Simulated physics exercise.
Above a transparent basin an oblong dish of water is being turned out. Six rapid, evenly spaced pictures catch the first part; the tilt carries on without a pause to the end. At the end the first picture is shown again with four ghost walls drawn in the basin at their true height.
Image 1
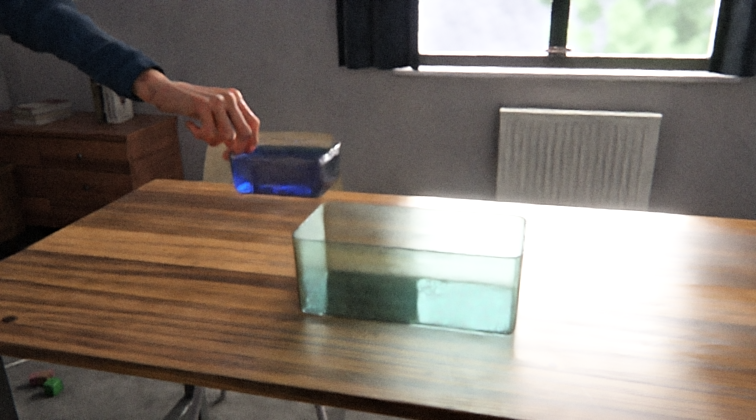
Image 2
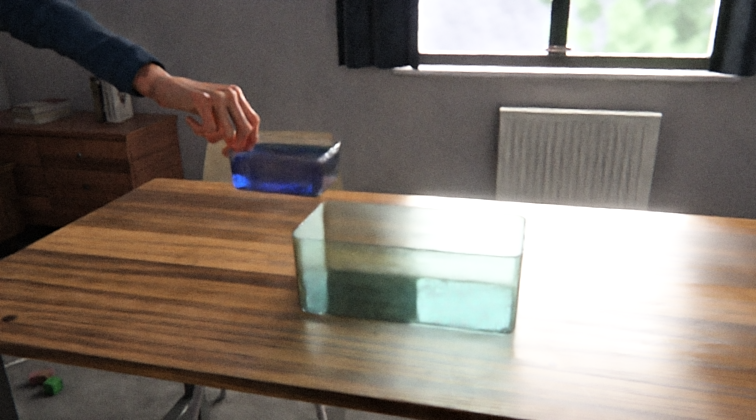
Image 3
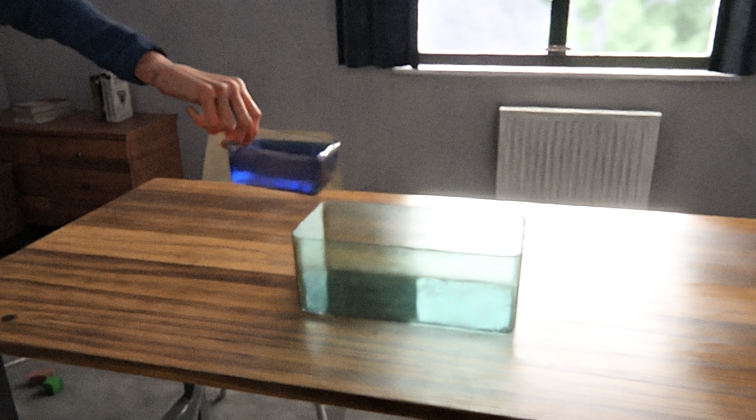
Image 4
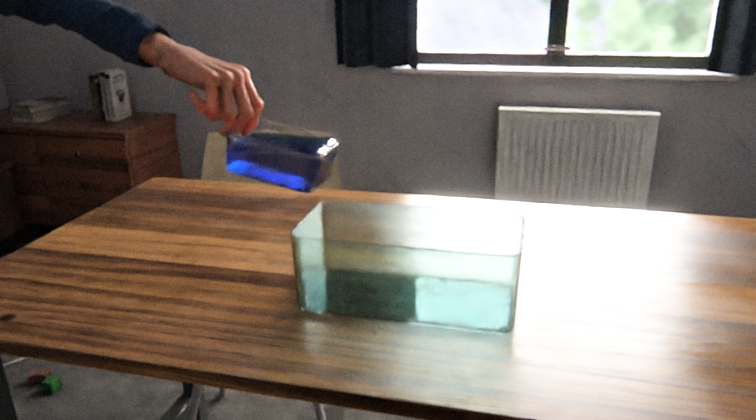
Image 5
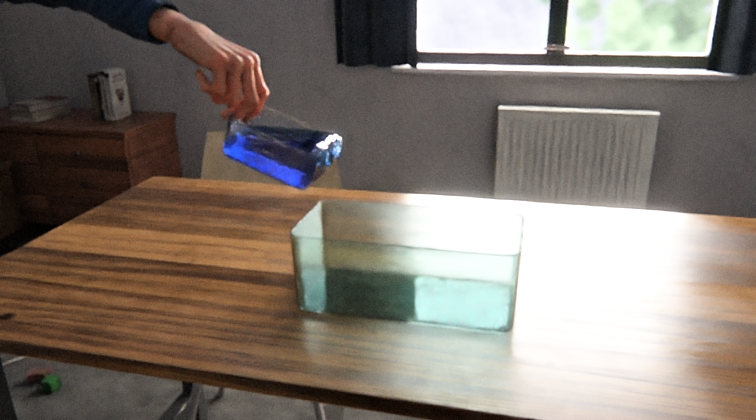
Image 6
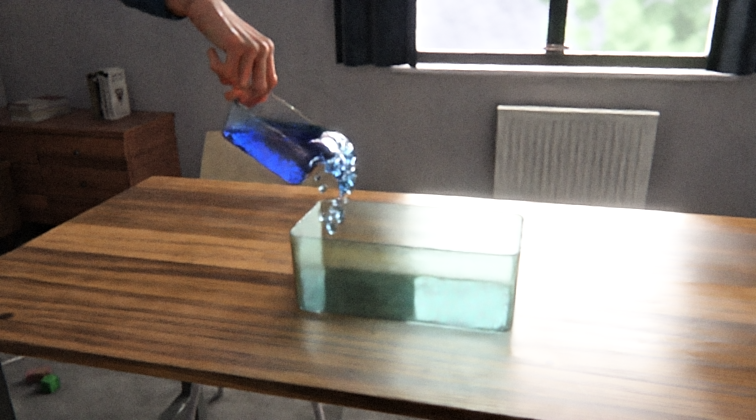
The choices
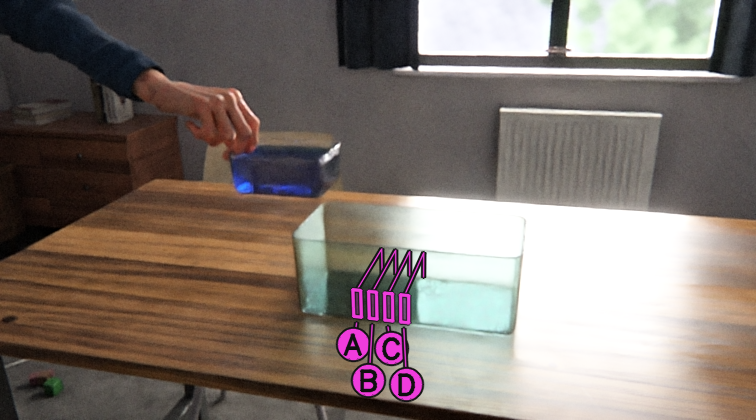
A hand tilting an oblong dish of blue water rightward above a transparent basin on a wooden table, water spilling over its lip.
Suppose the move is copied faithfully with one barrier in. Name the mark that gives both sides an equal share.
Best: C.
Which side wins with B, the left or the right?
More ends on the right.
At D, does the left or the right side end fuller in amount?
More ends on the left.
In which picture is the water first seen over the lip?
In picture 4.
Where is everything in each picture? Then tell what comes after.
In the first frame, upright, lip at (330, 150); basin from (301, 308) to (516, 333); nothing has left yet.
In the second frame, upright, lip at (330, 149); nothing has left yet.
In the third frame, tipped about 6°, lip at (330, 149); nothing has left yet.
In the fourth frame, tipped about 12°, lip at (329, 148); water is over the lip, down to (329, 148).
In the fifth frame, tipped about 21°, lip at (328, 148); water is over the lip, down to (334, 159).
In the sixth frame, tipped about 32°, lip at (328, 147); water is over the lip, down to (341, 214).
On the marked copy, A at (356, 322); B at (372, 324); C at (387, 326); D at (403, 328).
Choosing A, about 7 % ends left of the wall and 92 % right of it.
Choosing B, about 26 % ends left of the wall and 73 % right of it.
Choosing C, about 45 % ends left of the wall and 54 % right of it.
Choosing D, about 83 % ends left of the wall and 16 % right of it.
